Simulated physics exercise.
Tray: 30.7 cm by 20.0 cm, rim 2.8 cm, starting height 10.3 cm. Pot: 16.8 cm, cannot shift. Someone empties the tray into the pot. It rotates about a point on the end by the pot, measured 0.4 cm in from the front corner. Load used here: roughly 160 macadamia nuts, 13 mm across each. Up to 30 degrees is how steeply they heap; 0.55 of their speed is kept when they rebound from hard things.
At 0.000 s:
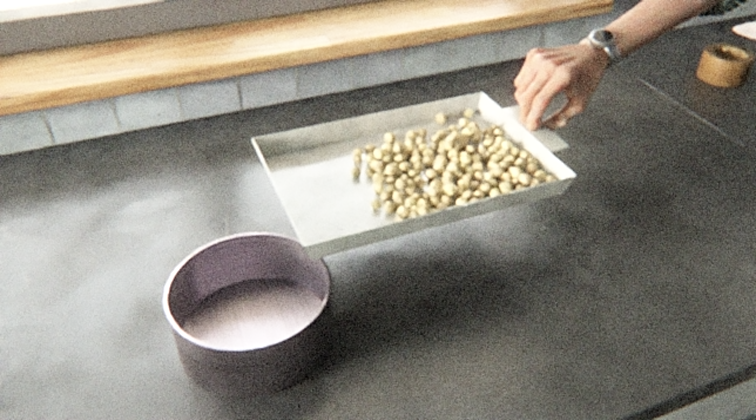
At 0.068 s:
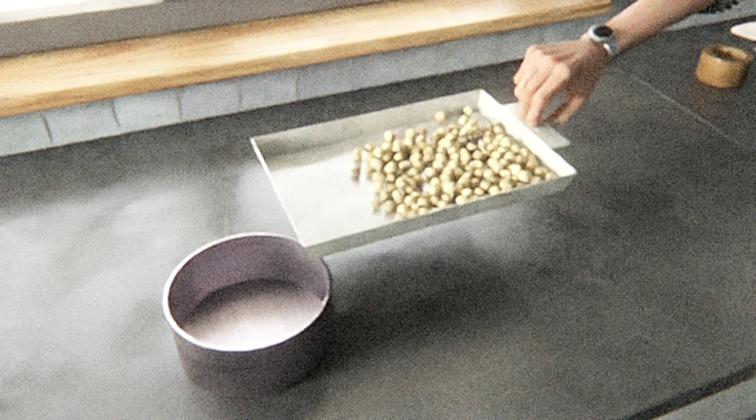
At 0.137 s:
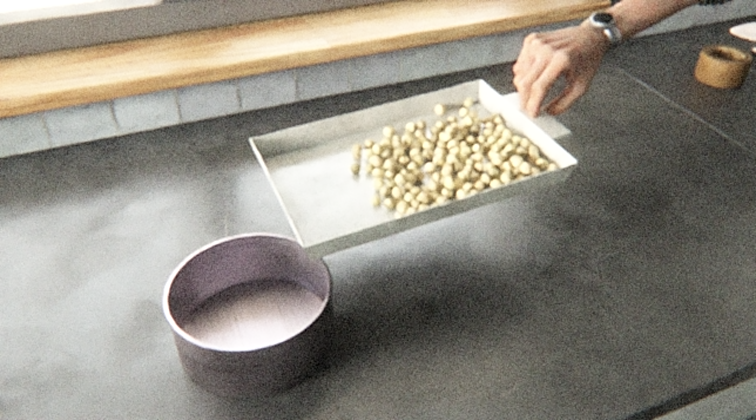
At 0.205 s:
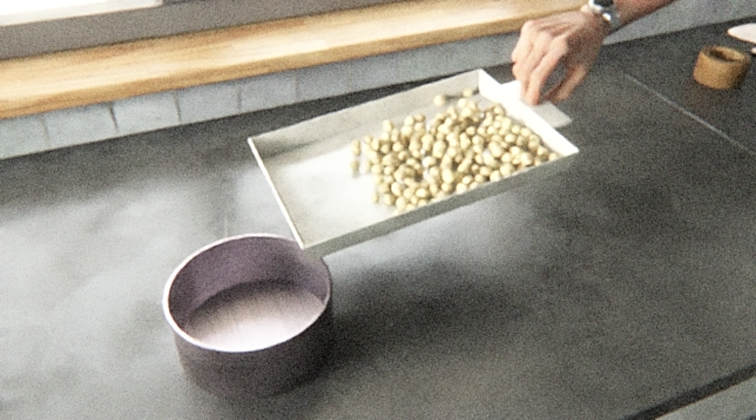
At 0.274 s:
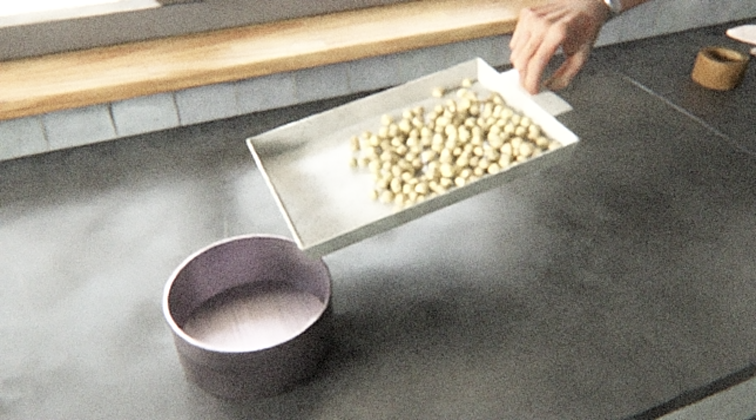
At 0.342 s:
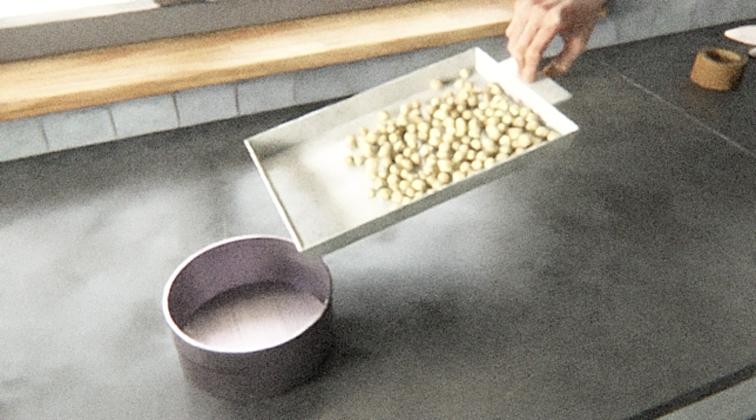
A hand with a watch on its wrist grips the right end of a pale, shallow tray above a dark grey countertop, viewed from above at an angle. Round tan nuts lie heaped toward the tray's right side, with an empty purplish pot at lower left and a wooden ledge behind. The hand raises the tray's right end slightly, tilting it leftward, while the nuts barely shift and the camera stays still.
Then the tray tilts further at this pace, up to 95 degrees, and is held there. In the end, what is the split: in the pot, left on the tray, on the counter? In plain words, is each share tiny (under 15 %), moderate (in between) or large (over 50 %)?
Pot: Large; tray: Tiny; counter: Moderate.
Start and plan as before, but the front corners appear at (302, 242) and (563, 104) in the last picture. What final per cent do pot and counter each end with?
The pot gets 35 and the counter 65.
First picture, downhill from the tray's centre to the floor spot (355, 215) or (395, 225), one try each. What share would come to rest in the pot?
First try: About 95 percent; second try: About 40 percent.
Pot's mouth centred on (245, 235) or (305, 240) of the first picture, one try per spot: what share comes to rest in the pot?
70 and 45 %.
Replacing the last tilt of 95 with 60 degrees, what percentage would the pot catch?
10 percent.
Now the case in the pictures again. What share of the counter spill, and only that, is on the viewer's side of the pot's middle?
Share: Roughly 0 %.
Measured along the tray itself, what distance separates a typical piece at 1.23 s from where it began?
By then it sits near 15 cm from where it began.
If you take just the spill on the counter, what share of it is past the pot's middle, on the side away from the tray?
About 80 %.
After 1.23 s, tilt 51 degrees; the tray holds 95 %, the pot 0 %.
After 1.82 s, tilt 76 degrees; the tray holds 95 %, the pot 5 %.
Then, at 2.47 s, tilt 95 degrees; the tray holds 0 %, the pot 75 %.
In the end, at 3.4 s, pot 75 %, tray 0 %, counter 25 %.
